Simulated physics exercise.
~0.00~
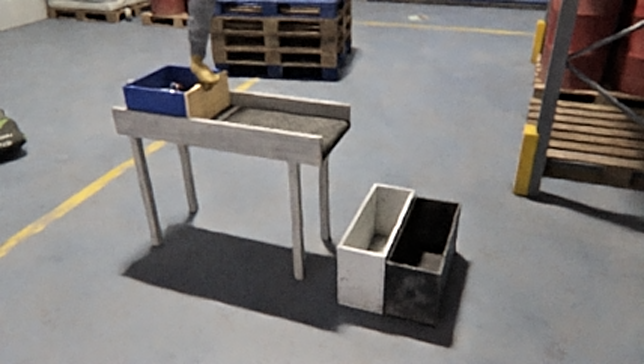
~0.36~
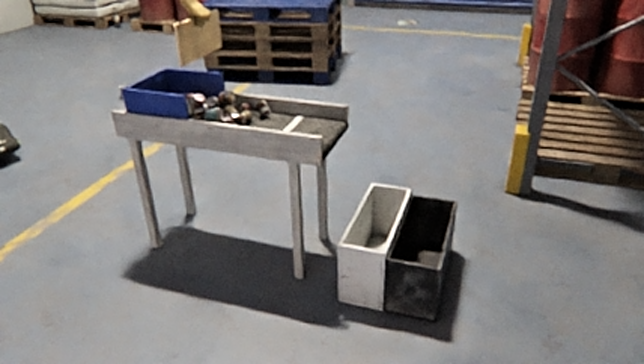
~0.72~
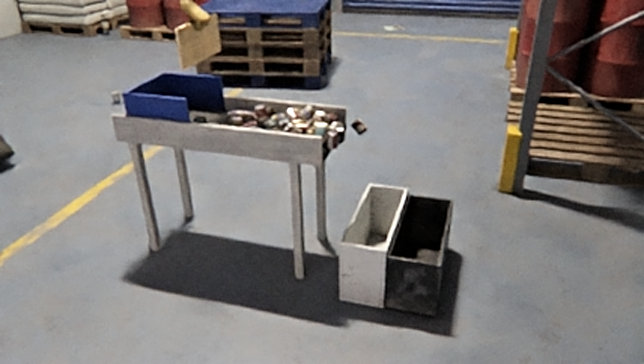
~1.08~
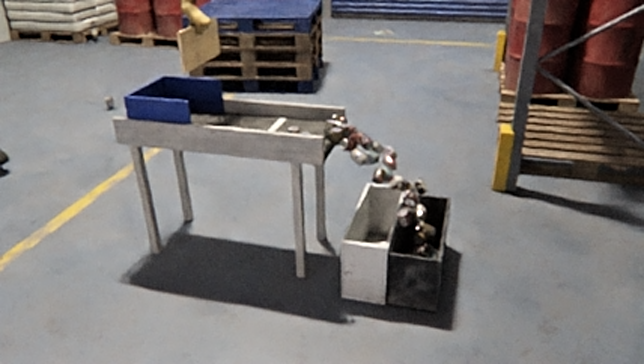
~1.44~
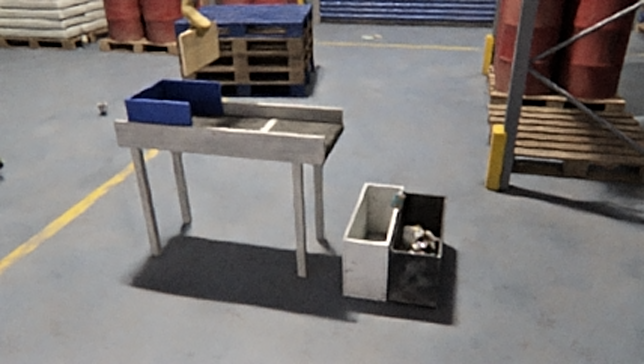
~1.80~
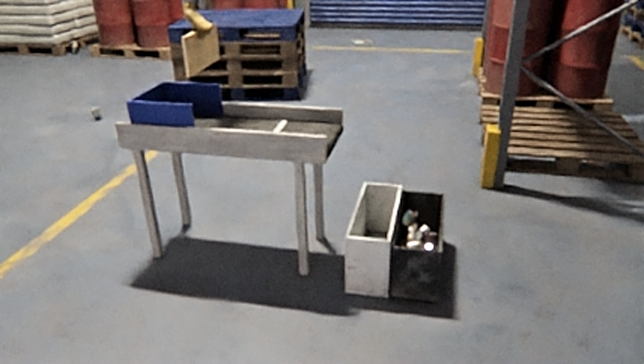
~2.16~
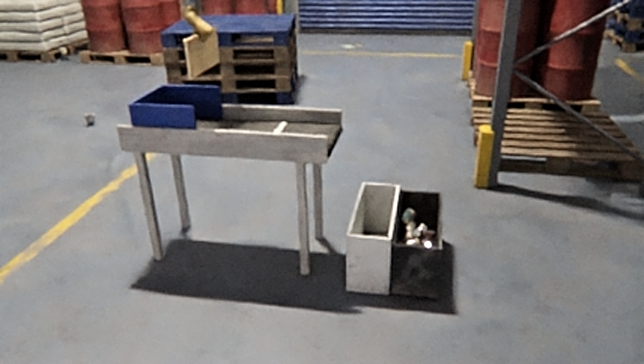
Small cans ride right along a belt, spill off its end, and settle in the black box.
